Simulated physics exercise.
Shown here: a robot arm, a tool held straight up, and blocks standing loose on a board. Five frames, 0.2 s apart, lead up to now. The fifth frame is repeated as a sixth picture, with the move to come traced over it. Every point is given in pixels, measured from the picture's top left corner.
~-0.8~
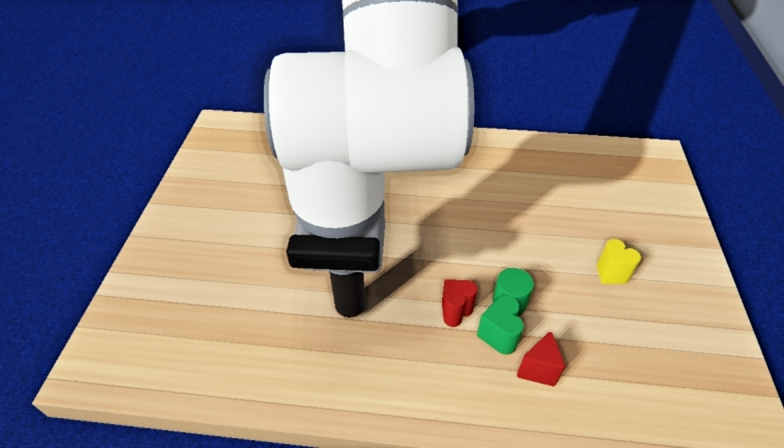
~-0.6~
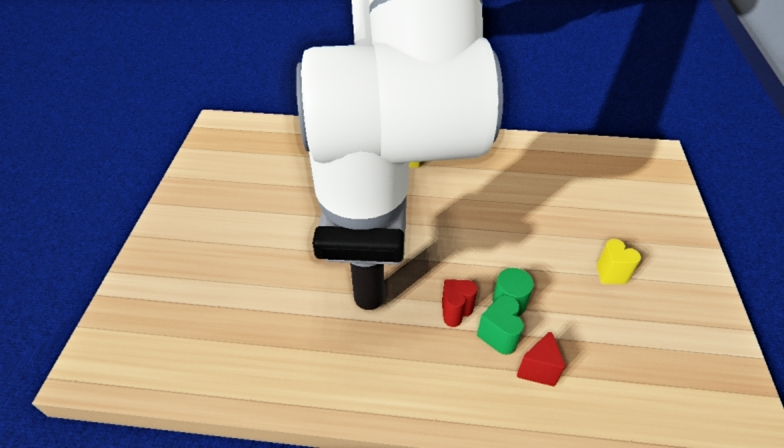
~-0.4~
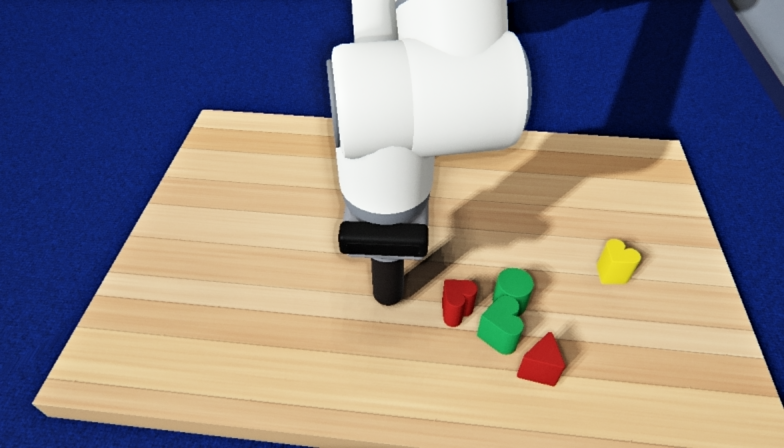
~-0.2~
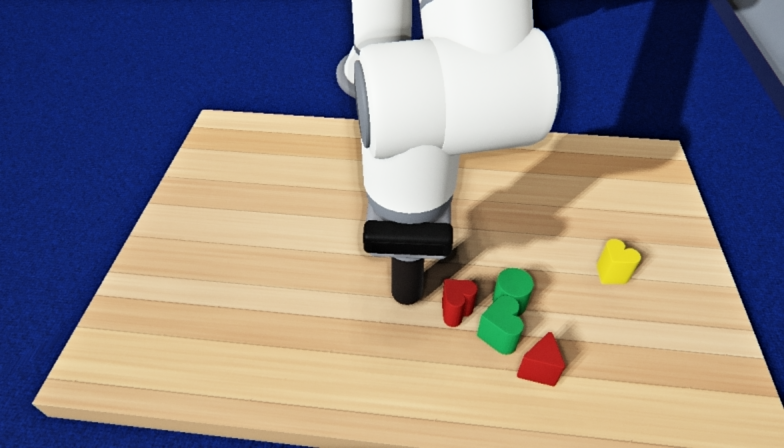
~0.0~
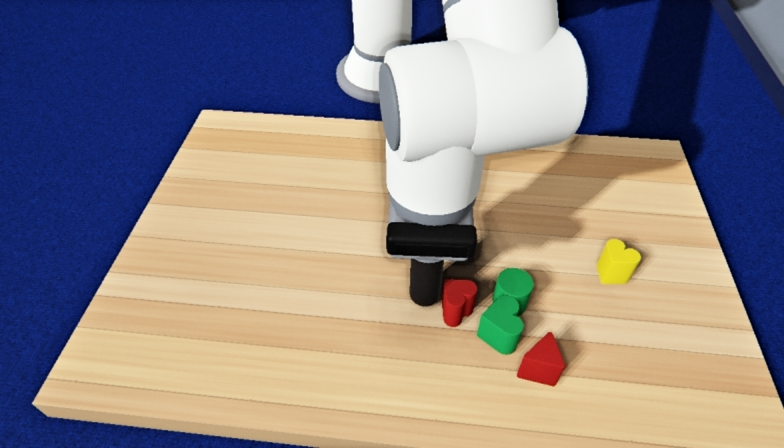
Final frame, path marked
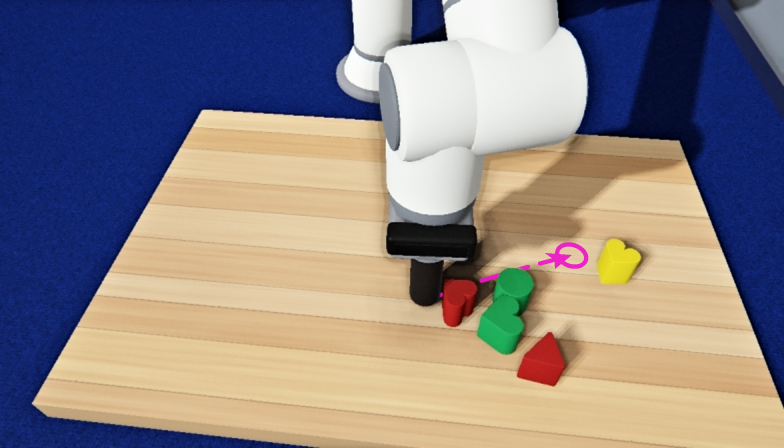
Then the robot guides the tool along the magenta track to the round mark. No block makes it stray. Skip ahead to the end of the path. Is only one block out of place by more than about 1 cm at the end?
Yes, that is what happens.
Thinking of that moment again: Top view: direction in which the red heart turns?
It swings round clockwise.
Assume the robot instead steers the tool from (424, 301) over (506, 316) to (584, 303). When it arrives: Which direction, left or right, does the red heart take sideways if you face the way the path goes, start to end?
To the path's right.
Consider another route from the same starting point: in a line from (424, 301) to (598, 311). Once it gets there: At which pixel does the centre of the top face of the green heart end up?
Roughly at (542, 345).
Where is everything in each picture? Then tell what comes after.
Tool tip (350, 306); block tops, red heart (459, 291); green circle (516, 281), in the first frame.
Tool (369, 298); blocks unchanged, in the second frame.
Tool (388, 294); blocks unchanged, in the third frame.
Tool (407, 294); blocks unchanged, in the fourth frame.
Tool (425, 295); red heart (459, 291); green circle (516, 281), in the fifth frame.
Path on the board, from (424, 301) by way of (499, 275) to (572, 255).
What follows on the original path. One third of the way, tool (476, 277); red heart (473, 291), turned 65° clockwise.
Two thirds of the way, tool (525, 262); red heart (473, 291), turned 65° clockwise.
At the end, tool (574, 249); red heart (473, 291), turned 65° clockwise; green circle in place.
